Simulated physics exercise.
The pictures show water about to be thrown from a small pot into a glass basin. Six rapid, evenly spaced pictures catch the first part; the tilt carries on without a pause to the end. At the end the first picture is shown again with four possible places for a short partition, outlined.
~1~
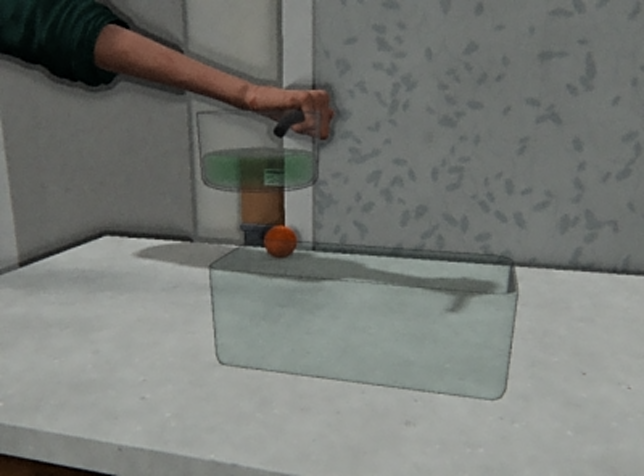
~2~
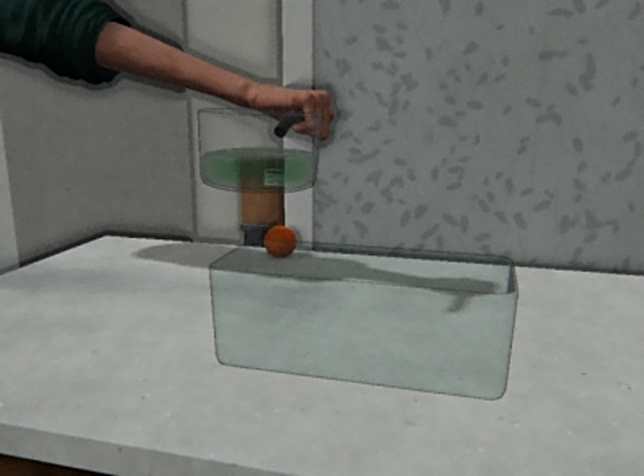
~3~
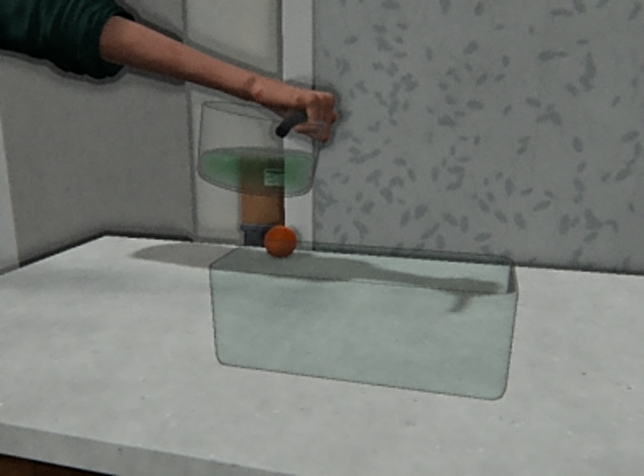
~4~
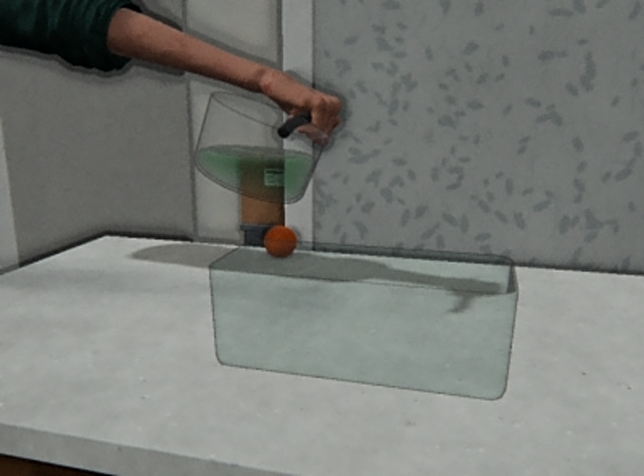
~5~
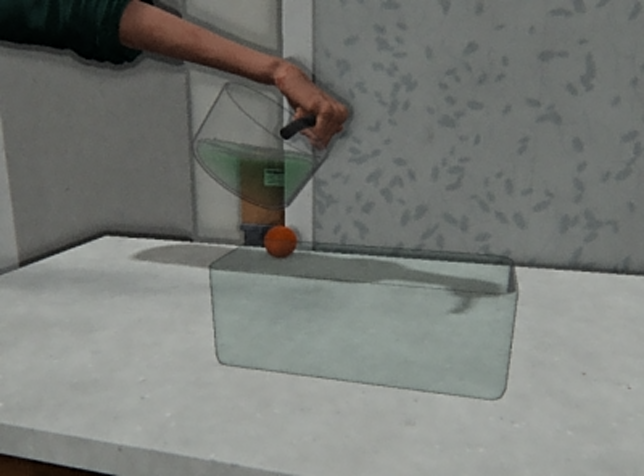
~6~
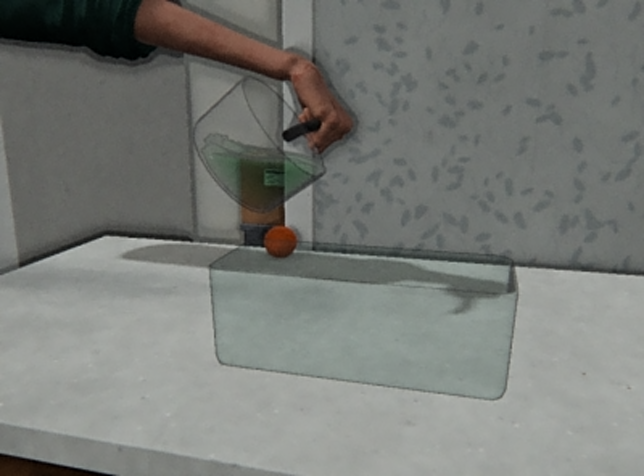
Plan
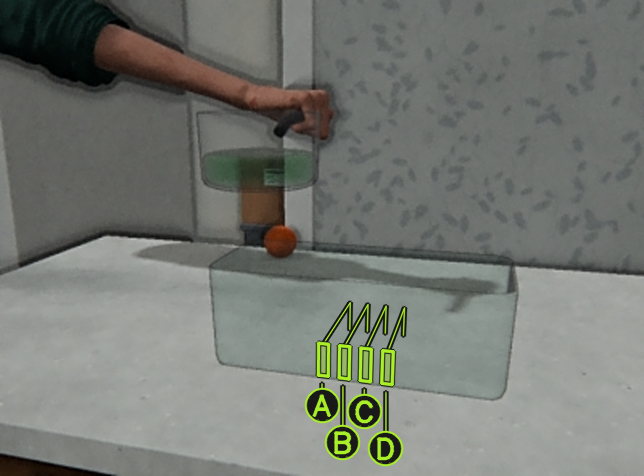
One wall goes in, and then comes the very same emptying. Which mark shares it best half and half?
A is best.
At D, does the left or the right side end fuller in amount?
More ends on the left.
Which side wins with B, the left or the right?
The left one.
On the marked copy, A at (322, 383); B at (342, 386); C at (364, 389); D at (385, 392).
Choosing A, about 47 % ends left of the wall and 52 % right of it.
Choosing B, about 76 % ends left of the wall and 21 % right of it; 3 % is lost outside.
Choosing C, about 92 % ends left of the wall and 6 % right of it.
Choosing D, about 88 % ends left of the wall and 10 % right of it.
